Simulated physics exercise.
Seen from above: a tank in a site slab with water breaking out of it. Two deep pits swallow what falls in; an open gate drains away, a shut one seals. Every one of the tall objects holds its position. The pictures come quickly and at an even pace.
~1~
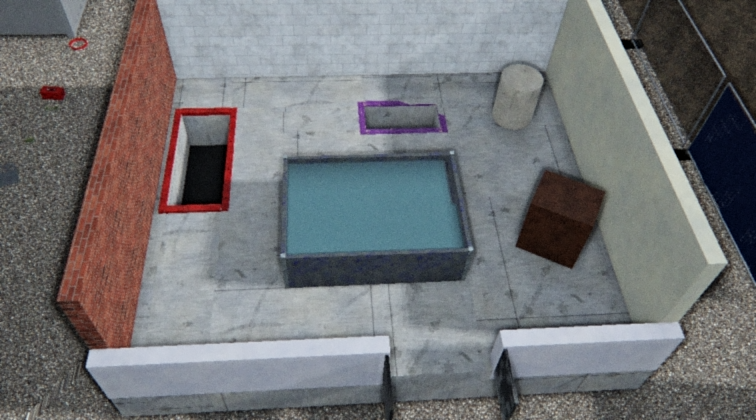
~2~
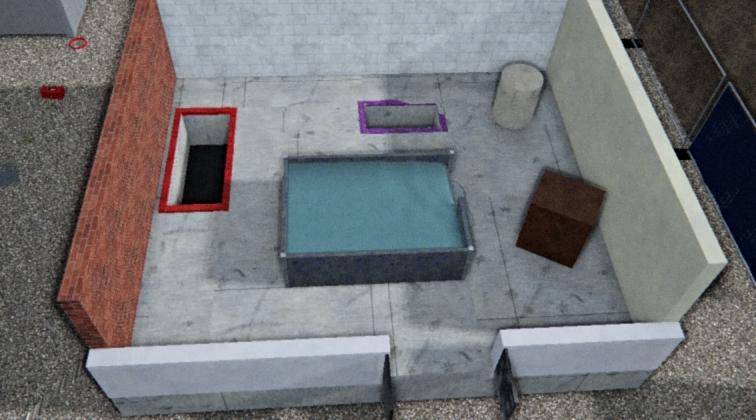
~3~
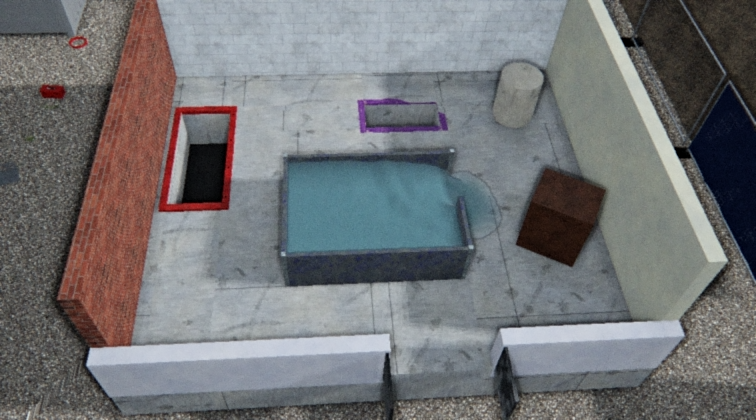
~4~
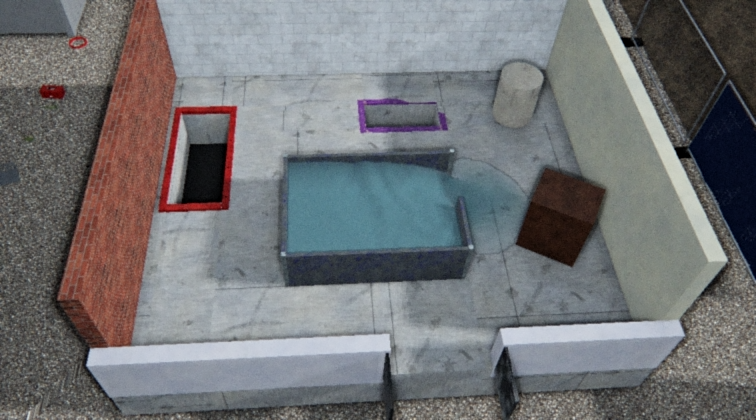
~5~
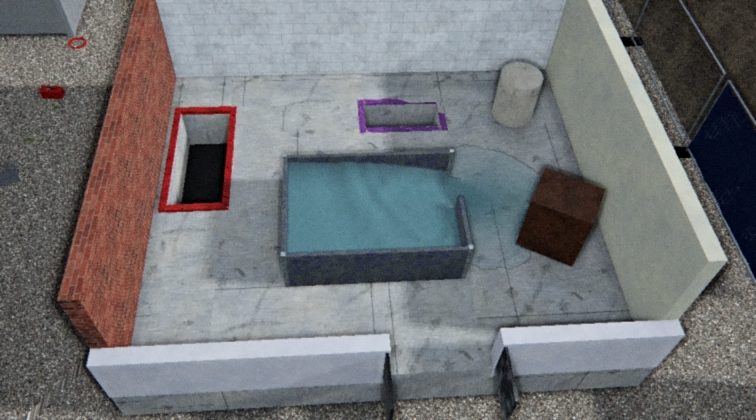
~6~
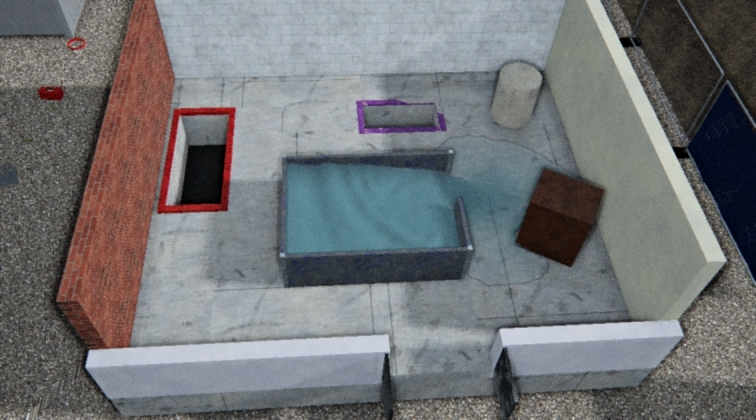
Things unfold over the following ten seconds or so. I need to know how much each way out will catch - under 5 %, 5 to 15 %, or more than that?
Here you go: The gate catches 5 to 15 %; the red pit catches under 5 %; the purple pit catches more than 15 %.
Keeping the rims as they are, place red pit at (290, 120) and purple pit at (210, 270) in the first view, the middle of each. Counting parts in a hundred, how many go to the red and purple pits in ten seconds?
Roughly: Red pit 20 %, purple pit 2 %.
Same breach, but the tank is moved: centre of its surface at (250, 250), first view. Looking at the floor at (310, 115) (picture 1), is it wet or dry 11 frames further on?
There: Not flooded.
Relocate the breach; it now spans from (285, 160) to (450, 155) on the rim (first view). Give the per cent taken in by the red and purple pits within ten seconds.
Out of every hundred parts, red takes 20 and purple takes 45.
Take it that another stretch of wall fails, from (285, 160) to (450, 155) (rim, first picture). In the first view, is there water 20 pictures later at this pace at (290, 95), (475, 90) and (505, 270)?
So the first one is drenched, the next drenched, and the last left untouched.
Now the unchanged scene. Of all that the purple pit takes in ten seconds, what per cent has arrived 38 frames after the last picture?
Roughly 50 per cent.
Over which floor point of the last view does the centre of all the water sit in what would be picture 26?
Near (443, 203).
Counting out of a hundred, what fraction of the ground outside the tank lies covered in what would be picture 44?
My estimate is roughly 70 percent.
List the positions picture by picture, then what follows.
In the first picture, the water tank at (373, 205) is whole and still.
In the second picture, water pours out at (450, 198) and has run to a hidden place.
In the third picture, the front is at (497, 218), out from the gap at (450, 198).
In the fourth picture, the front is at a hidden place, out from the gap at (450, 199).
In the fifth picture, water pours out at (450, 198) and has run to a hidden place.
In the sixth picture, water pours out at (449, 198) and has run to a hidden place.
A moment on, water covers 20 % of the floor; the gate 0 %, the red pit 0 %, the purple pit 0 %.
Next, water covers 30 % of the floor; the gate 0 %, the red pit 0 %, the purple pit 0 %.
Then, water covers 40 % of the floor; the gate 1 %, the red pit 0 %, the purple pit 0 %.
Later, water covers 70 % of the floor; the gate 3 %, the red pit 1 %, the purple pit 8 %.
In the end, water covers 90 % of the floor; the gate 7 %, the red pit 3 %, the purple pit 17 %.
